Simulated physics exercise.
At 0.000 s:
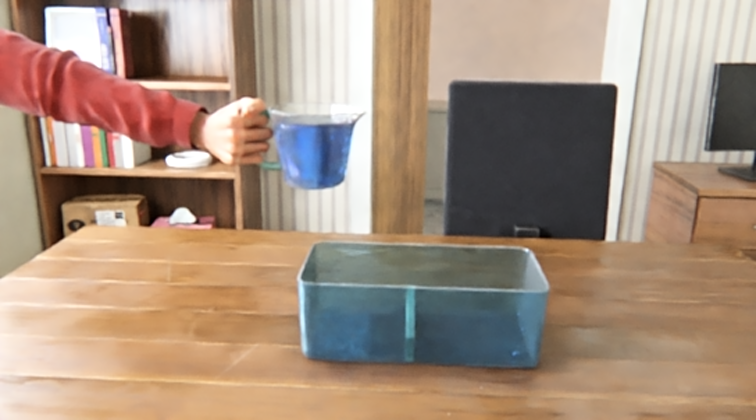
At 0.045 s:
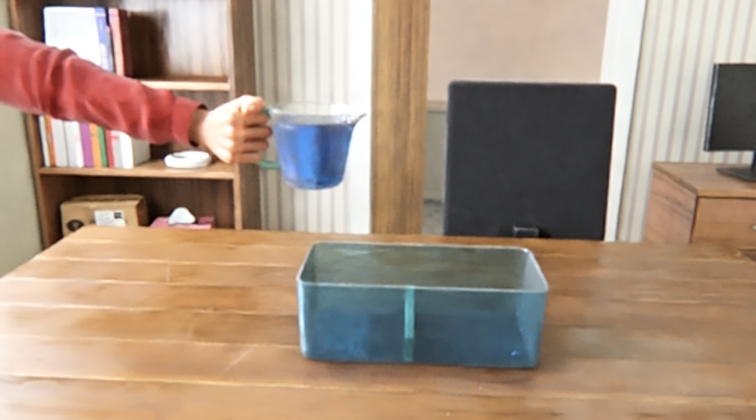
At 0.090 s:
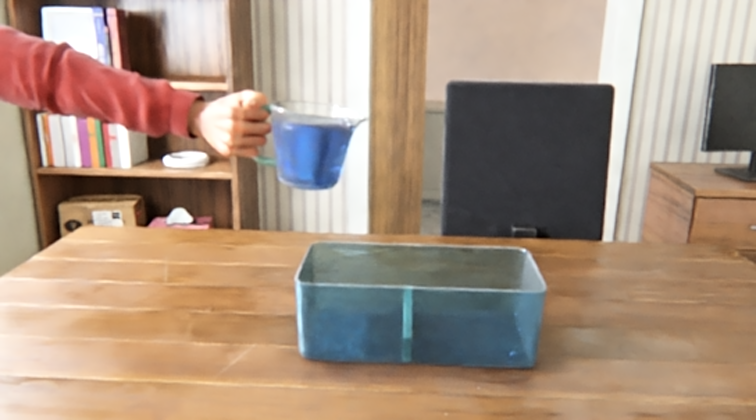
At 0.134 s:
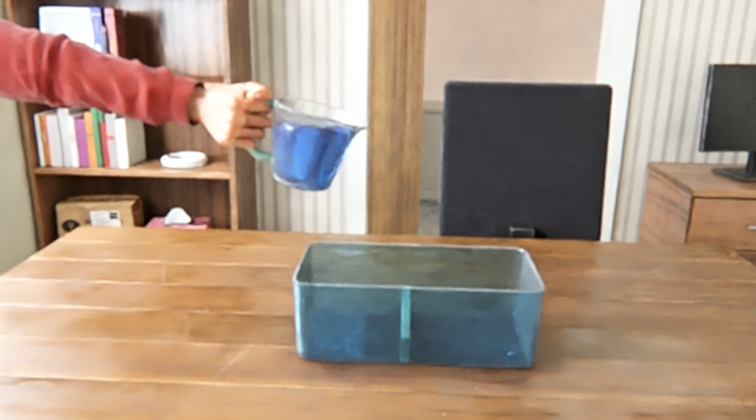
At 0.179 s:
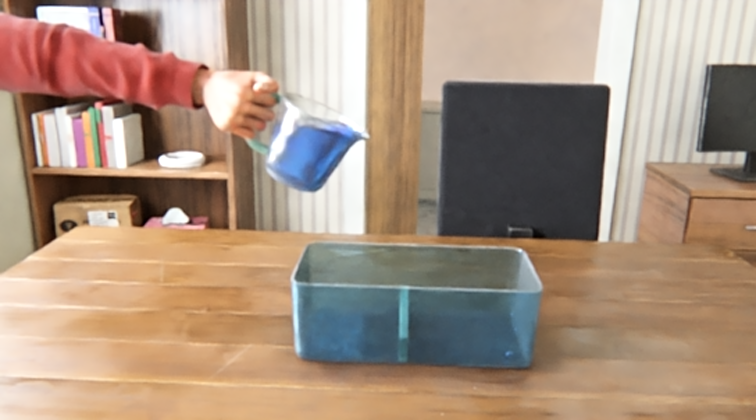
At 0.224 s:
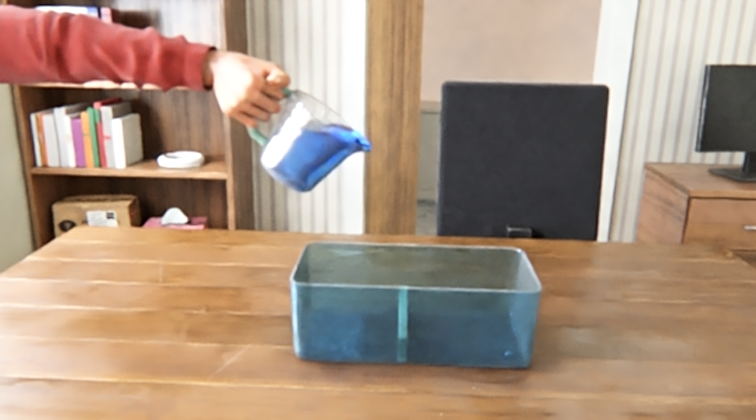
On a wooden table in a room with a bookshelf and a dark chair, a hand holds a clear jug of blue liquid above an oblong basin. The jug stays nearly upright at first, then the hand tilts it steadily to the right until the liquid reaches the spout.
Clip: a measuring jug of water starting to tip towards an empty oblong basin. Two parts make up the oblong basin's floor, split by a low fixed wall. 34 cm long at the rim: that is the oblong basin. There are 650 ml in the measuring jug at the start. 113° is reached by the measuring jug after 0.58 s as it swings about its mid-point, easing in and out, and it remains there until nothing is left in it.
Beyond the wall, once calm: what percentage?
34 out of 100.
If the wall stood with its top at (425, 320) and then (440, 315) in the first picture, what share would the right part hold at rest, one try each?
It comes to 20 per cent, and then 10 per cent.
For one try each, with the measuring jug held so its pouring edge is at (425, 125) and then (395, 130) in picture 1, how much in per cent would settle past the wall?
Respectively 90 and 65 %.
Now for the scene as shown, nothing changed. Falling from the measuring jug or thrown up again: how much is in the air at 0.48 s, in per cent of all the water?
Close to 38 per cent, I'd say.
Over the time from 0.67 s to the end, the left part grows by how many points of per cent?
About 1 per cent.
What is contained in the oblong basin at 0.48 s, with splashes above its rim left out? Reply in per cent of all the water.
28 %, roughly.
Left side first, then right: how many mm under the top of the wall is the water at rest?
About 20 mm left, about 30 mm right.
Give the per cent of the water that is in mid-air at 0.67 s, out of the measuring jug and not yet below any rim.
Something like 9 per cent of the total.
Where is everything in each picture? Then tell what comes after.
In the first picture, it leans 0°; its right rim is at (367, 111); the water meets the walls at (276, 120) and (355, 121); the oblong basin's rim runs from (306, 262) to (539, 269); the wall's top is at (411, 313).
In the second picture, it leans 2°; its right rim is at (367, 113); the water meets the walls at (275, 119) and (354, 122).
In the third picture, it leans 7°; its right rim is at (368, 118); the water meets the walls at (276, 117) and (354, 124).
In the fourth picture, it leans 14°; its right rim is at (369, 126); the water meets the walls at (277, 116) and (357, 126).
In the fifth picture, it leans 25°; its right rim is at (370, 137); the water meets the walls at (279, 120) and (360, 131).
In the sixth picture, it leans 37°; its right rim is at (370, 151); the water meets the walls at (276, 130) and (367, 143); 2 per cent is over the edge.
After 0.48 s the tilt is 105° and 32 per cent is still to pour, 9 is left of the wall and 19 right of it.
After 0.67 s the tilt is 113° and 2 per cent is still to pour, 60 is left of the wall and 30 right of it.
After 0.87 s the tilt is 113° and 0 per cent is still to pour, 60 is left of the wall and 33 right of it.
After 1.08 s the tilt is 113° and 0 per cent is still to pour, 60 is left of the wall and 34 right of it.
In the end 60 per cent lies left of the wall, 34 right of it and 5 outside.
